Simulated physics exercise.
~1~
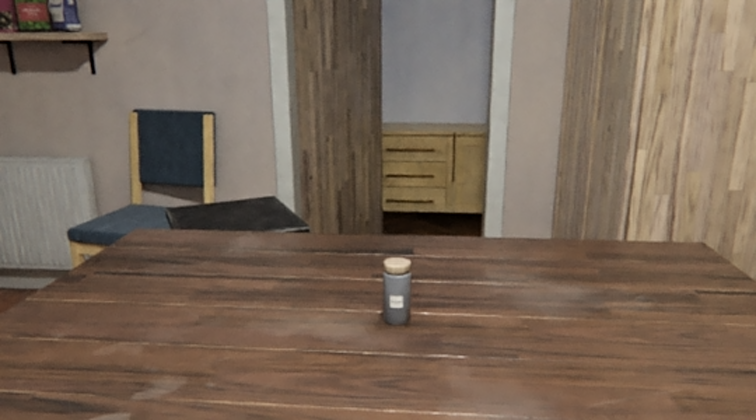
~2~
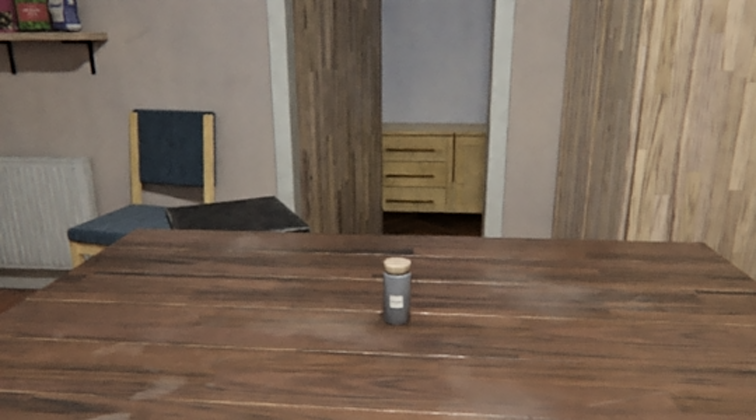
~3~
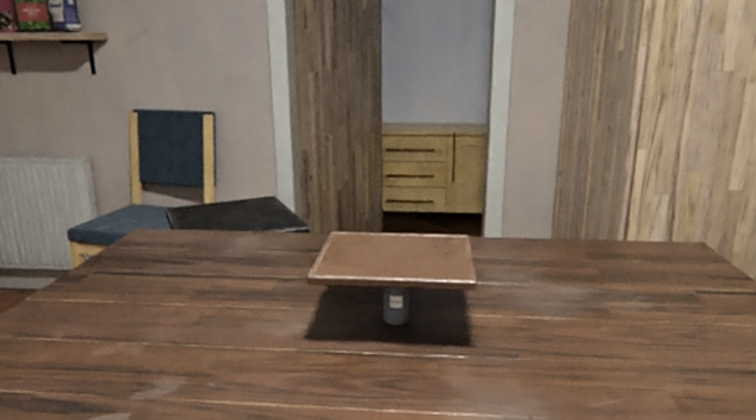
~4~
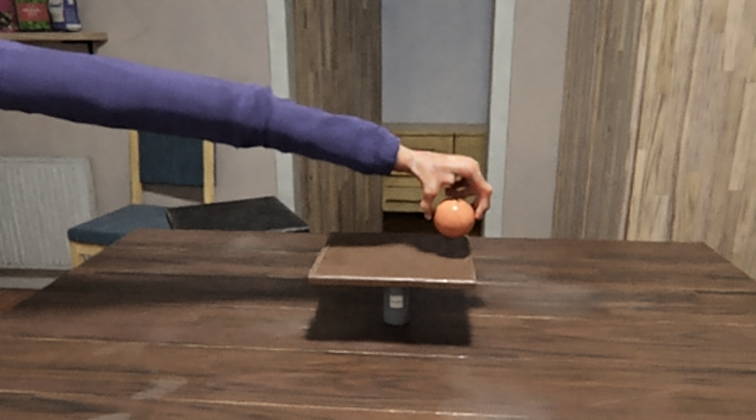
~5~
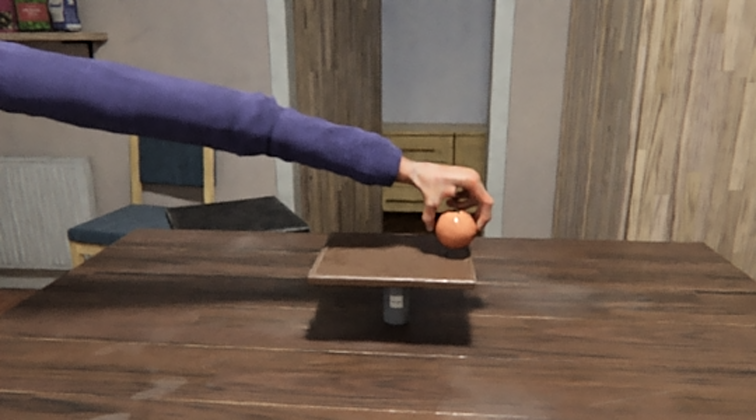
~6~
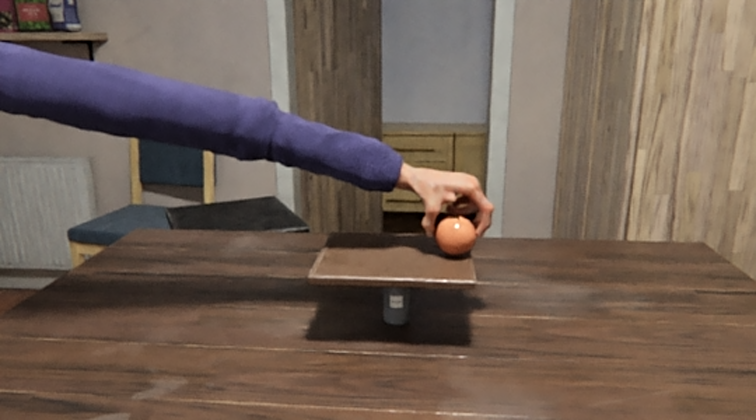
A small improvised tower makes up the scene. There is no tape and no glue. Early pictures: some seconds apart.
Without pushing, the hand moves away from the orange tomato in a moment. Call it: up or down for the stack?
Down - it falls.
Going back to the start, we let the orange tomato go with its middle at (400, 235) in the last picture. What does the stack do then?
The stack then stays standing.
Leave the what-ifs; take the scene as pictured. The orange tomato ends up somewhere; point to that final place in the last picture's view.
It finishes at about (498, 303).
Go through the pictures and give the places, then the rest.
The last thing is not in view yet, in the first picture.
The last thing is not in view yet, in the second picture.
The last thing is not in view yet; brown lid (395, 258), in the third picture.
Coming down; orange tomato (454, 218); brown lid (395, 258), in the fourth picture.
Coming down; orange tomato (456, 229); brown lid (395, 258), in the fifth picture.
Set down, still held; orange tomato (456, 235); brown lid (395, 258), in the sixth picture.
Then, 0.50 s on from there, orange tomato now fallen; brown lid turned 30° from how it was put.
Then, 0.60 s on from there, brown lid turned 46° from how it was put.
Then, 0.70 s on from there, brown lid turned 54° from how it was put.
Then, 1.10 s on from there, brown lid turned 45° from how it was put.
In the end, fallen, orange tomato; toppled in the stack, brown lid; grey shaker unmoved. At the end, from the last picture's camera, orange tomato near (498, 303). The stack loses its balance.
